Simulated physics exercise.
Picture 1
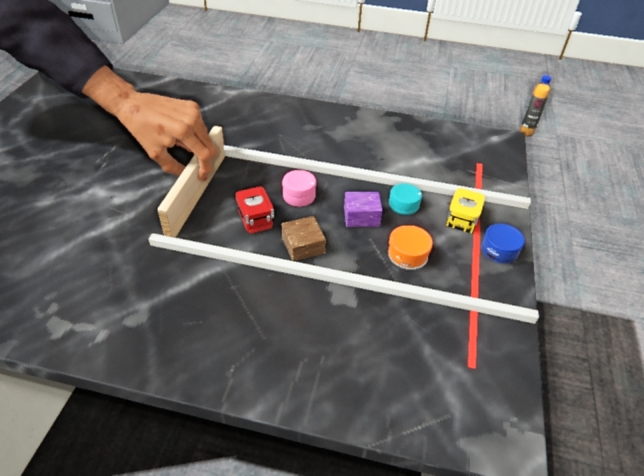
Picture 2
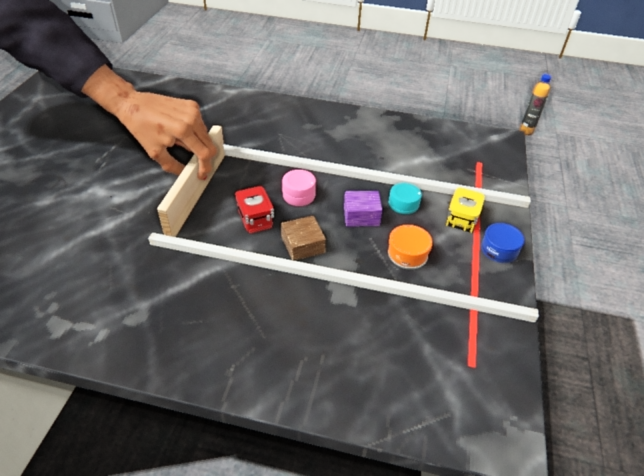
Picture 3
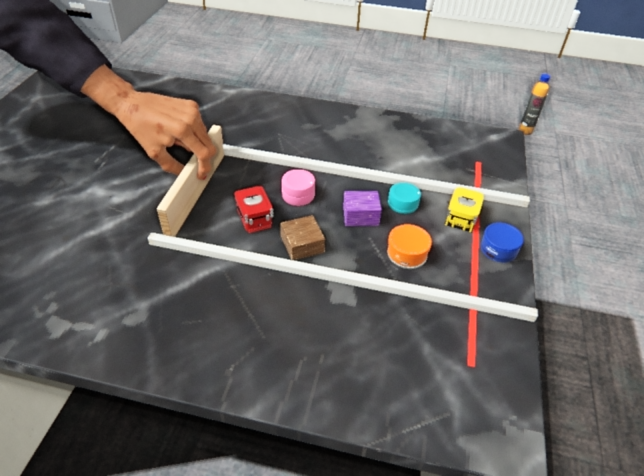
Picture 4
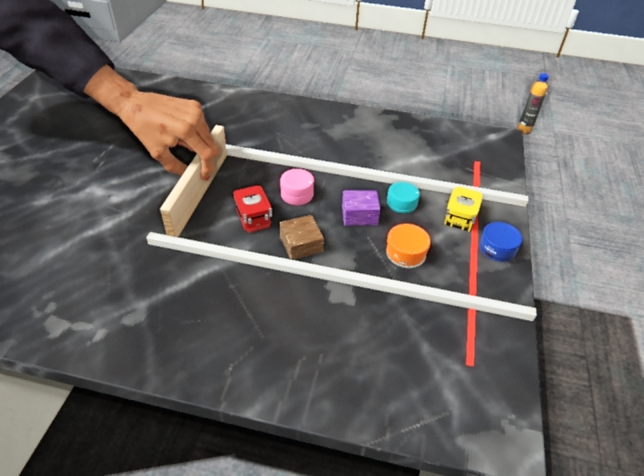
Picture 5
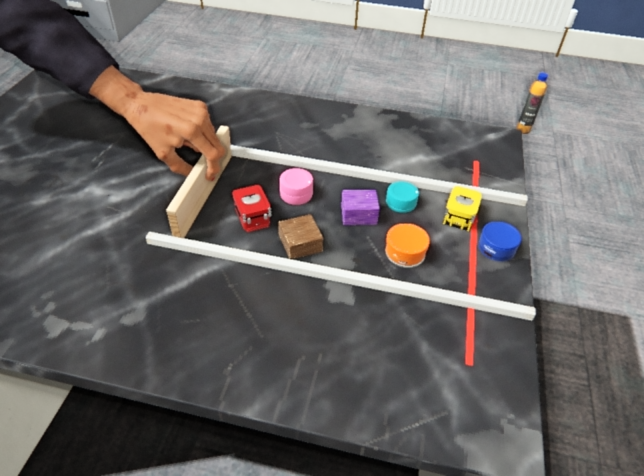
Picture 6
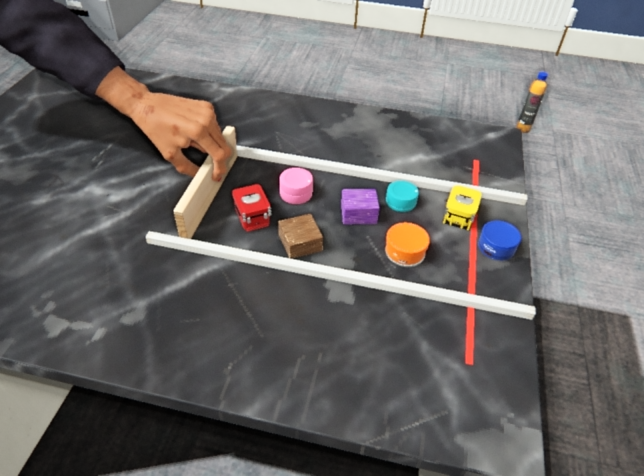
On a dark marble-patterned tabletop, a hand slides a wooden board slightly right between white rails toward small, still, colourful objects.
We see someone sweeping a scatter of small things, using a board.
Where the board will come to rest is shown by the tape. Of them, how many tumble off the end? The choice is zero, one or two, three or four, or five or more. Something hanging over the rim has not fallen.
The loss over the edge is just one or two.
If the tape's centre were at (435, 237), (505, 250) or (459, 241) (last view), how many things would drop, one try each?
Counts per try, in order: 0 / 4 / 1.
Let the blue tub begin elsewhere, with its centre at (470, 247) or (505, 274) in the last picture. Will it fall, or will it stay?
In order, the object goes off, then goes off.
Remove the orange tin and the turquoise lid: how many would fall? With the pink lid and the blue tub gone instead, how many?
Going first to second: 1 and 0.
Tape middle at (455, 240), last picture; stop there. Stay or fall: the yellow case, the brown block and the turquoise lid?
In that case the yellow case does not drop, the brown block does not drop, the turquoise lid does not drop.
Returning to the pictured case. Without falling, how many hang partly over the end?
My count gives 3.
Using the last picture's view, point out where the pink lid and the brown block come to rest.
The pink lid ends up near (493, 223), and the brown block near (492, 283).
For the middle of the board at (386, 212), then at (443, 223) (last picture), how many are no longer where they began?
The count reaches 6 first and 8 second.
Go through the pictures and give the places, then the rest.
In the first frame, blue tub (502, 244); yellow case (465, 211); orange tin (410, 248); board (195, 180); tape (477, 247).
In the second frame, yellow case (465, 210); brown block (303, 238).
In the third frame, orange tin (409, 247); purple block (362, 208).
In the fourth frame, blue tub (500, 242); red case (253, 209).
In the fifth frame, yellow case (462, 208); pink lid (296, 186).
In the sixth frame, blue tub (499, 240); yellow case (462, 207); orange tin (407, 245); board (209, 180); tape (473, 244).
A little later, none off yet; blue tub at rest near (499, 240); yellow case at rest near (462, 207); orange tin at rest near (407, 245).
Next, none off yet; blue tub at rest near (499, 240); yellow case at rest near (462, 207); orange tin moving near (411, 245).
Later still, none off yet; blue tub shifted a little near (519, 246); yellow case shifted about its own width near (487, 207); orange tin shifted well along near (482, 256).
When it is over, the number that fall off is one or two; down, blue tub.
